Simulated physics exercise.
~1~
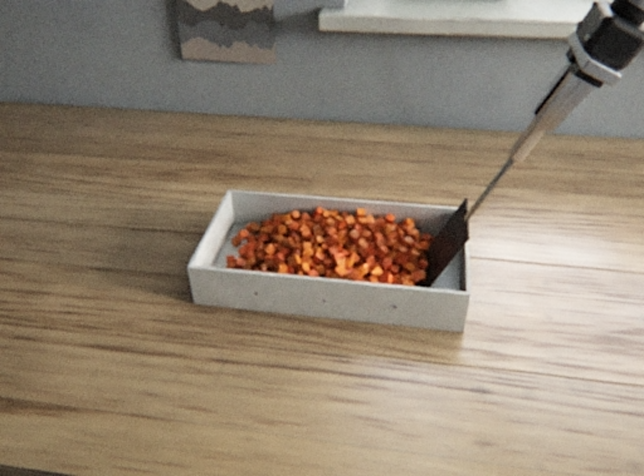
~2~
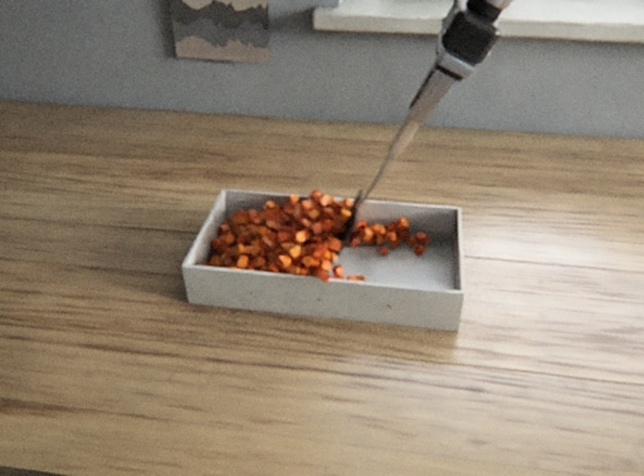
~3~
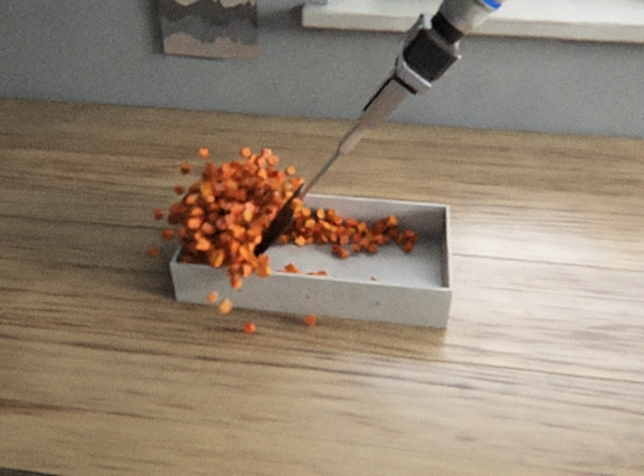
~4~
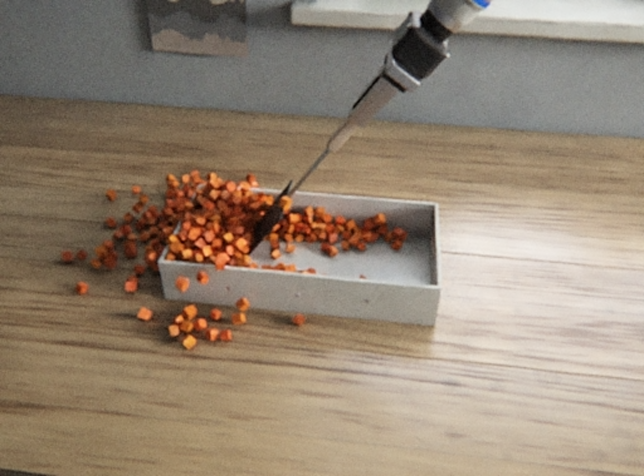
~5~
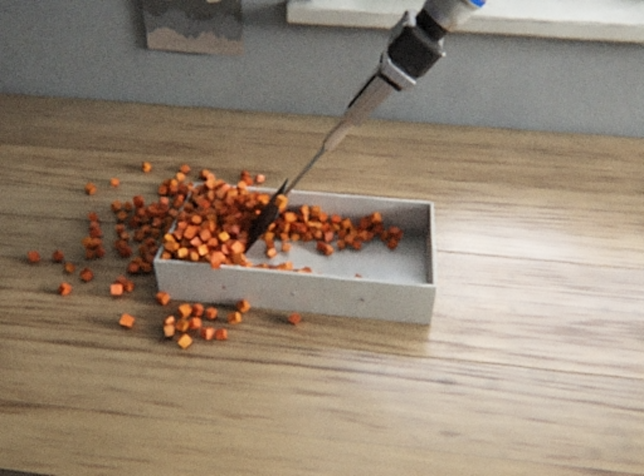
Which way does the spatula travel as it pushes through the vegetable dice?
The spatula travels to the left, from the right end of the trough toward the left end.
